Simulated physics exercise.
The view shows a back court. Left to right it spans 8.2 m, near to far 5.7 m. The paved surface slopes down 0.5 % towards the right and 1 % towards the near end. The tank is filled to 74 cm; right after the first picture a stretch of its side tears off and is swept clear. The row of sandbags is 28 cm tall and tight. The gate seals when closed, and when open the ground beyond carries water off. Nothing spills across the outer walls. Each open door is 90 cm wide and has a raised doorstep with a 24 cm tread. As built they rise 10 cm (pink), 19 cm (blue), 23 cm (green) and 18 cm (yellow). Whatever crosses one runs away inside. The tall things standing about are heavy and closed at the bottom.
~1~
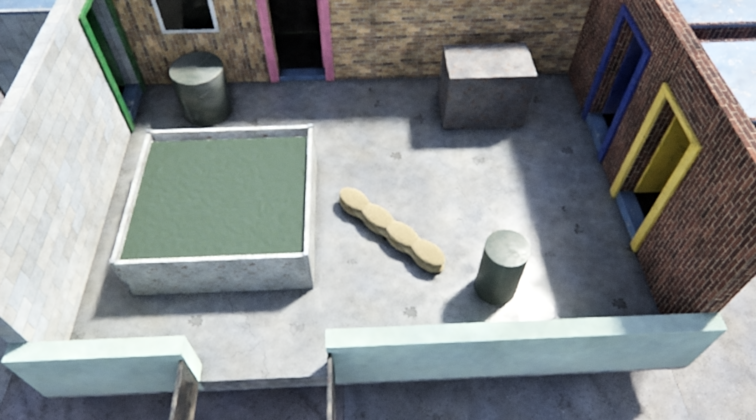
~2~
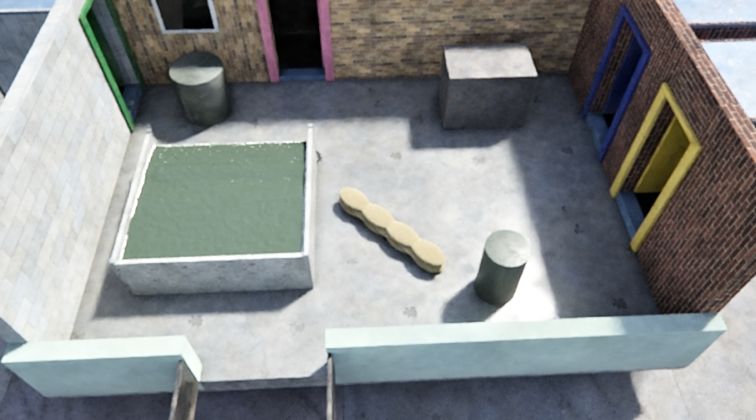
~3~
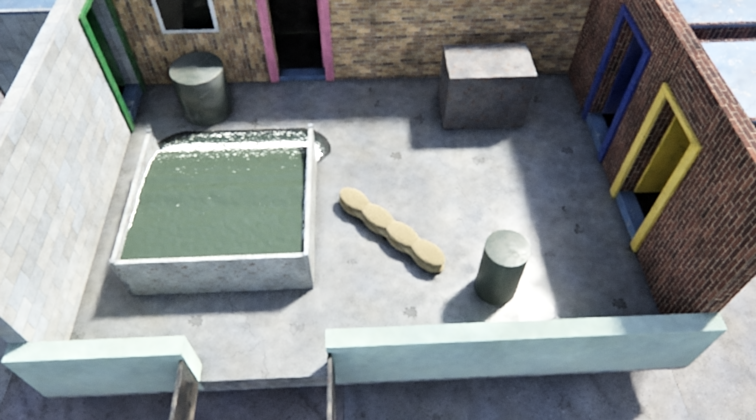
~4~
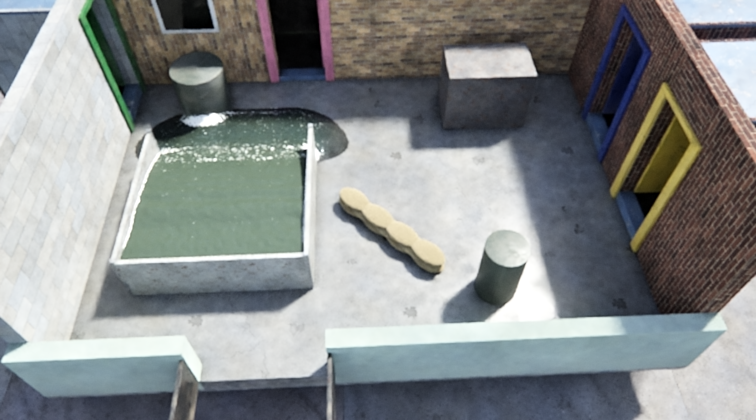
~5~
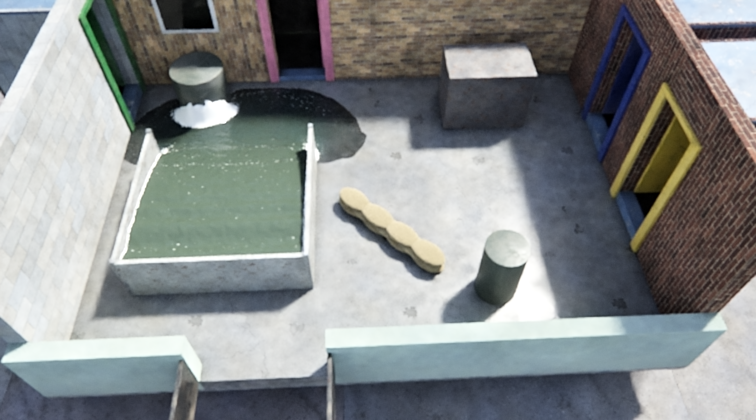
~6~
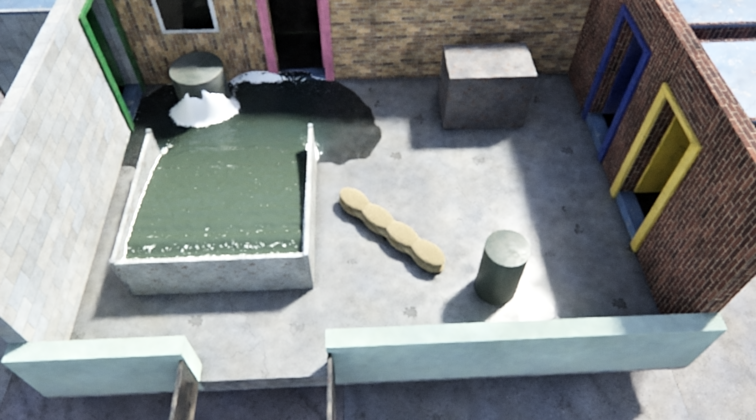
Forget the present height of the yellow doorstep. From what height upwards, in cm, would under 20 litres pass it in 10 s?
Some 9 cm above the ground.
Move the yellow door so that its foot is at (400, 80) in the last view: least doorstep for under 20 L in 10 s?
Roughly 12.0 cm.
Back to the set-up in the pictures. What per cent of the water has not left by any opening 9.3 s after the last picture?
Roughly 82 in a hundred.
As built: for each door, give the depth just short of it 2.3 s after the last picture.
Depths in cm: Pink 30, blue 0, green 32, yellow 0.
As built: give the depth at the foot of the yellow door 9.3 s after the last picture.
About 14.5 cm.
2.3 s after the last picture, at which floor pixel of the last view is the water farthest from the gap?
Around (565, 77).
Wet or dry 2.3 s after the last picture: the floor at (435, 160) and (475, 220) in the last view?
In turn: Wet, still dry.
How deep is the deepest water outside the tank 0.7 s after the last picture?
About 50 cm.
Then, 0.7 s after the last picture water covers 25 % of the floor, deepest (50 cm) near (268, 85); it has not reached the yellow door.
Then, 2.3 s after the last picture water covers 40 % of the floor, deepest (42 cm) near (565, 77); it has not reached the yellow door.
Then, 9.3 s after the last picture water covers 95 % of the floor, deepest (18 cm) near (652, 344); 15 cm at the yellow door, 0 litres in over its 18 cm doorstep.
At the yellow door as built, the water peaked near 16 cm, 8.5 s after the last picture.
Run again over the same 10 s with other heights there, 29 litres in over 7.5 cm, 14 litres over 10 cm. The limit of 20 litres is kept from about 9 cm up.
